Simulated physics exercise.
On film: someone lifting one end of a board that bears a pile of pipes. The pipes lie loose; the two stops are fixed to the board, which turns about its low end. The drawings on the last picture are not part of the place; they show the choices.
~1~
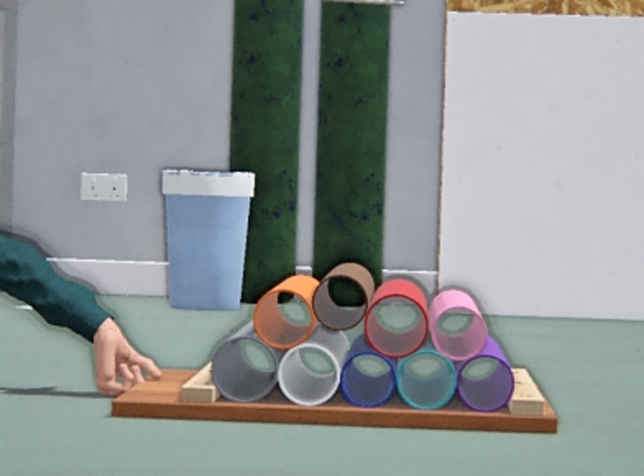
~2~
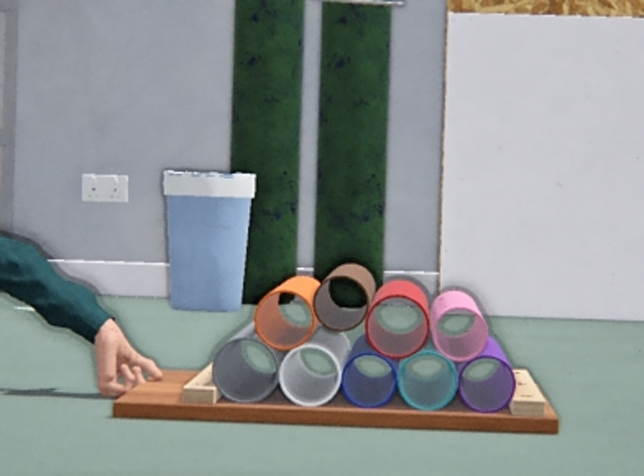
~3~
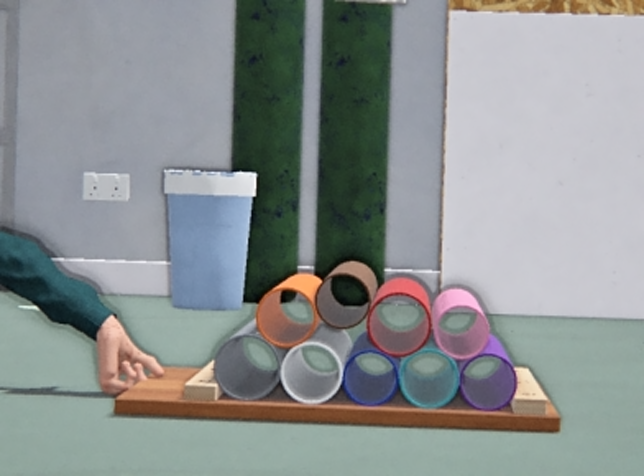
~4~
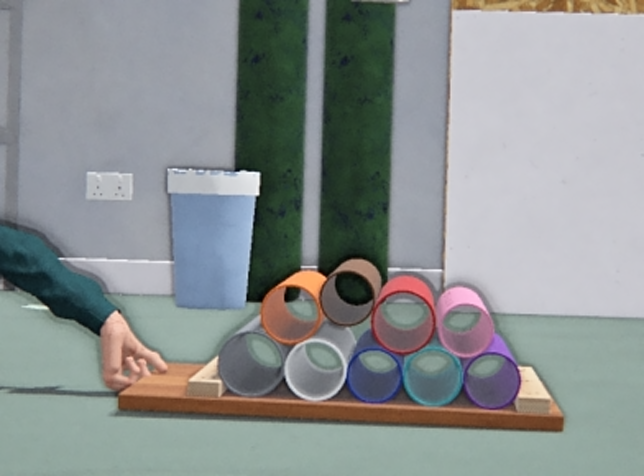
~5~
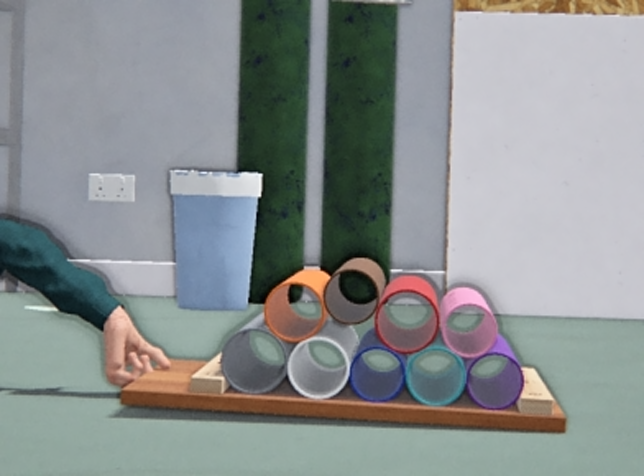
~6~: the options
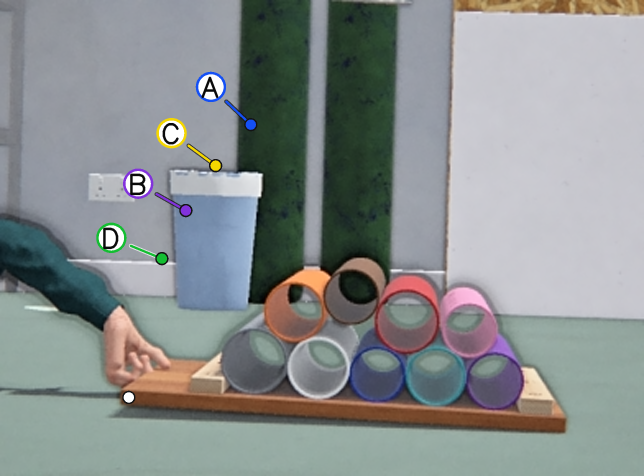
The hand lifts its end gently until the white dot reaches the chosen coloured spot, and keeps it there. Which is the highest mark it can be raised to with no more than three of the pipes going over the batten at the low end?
Stop at D.
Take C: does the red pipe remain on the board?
No, with C.
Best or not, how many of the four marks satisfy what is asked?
One of the four.
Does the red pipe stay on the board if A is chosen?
The red pipe: No.
On the marked copy, A at (251, 125); B at (186, 210); C at (215, 166); D at (162, 259); the white dot at (129, 398).
Following D. Soon after the start, board at 15°.
Later, board at 20°.
In the end, board at 20°, two over the low batten (pink, red).
As for the rest, A nine over the low batten; B four over the low batten (pink, orange, red, brown); C four over the low batten (pink, orange, red, brown).
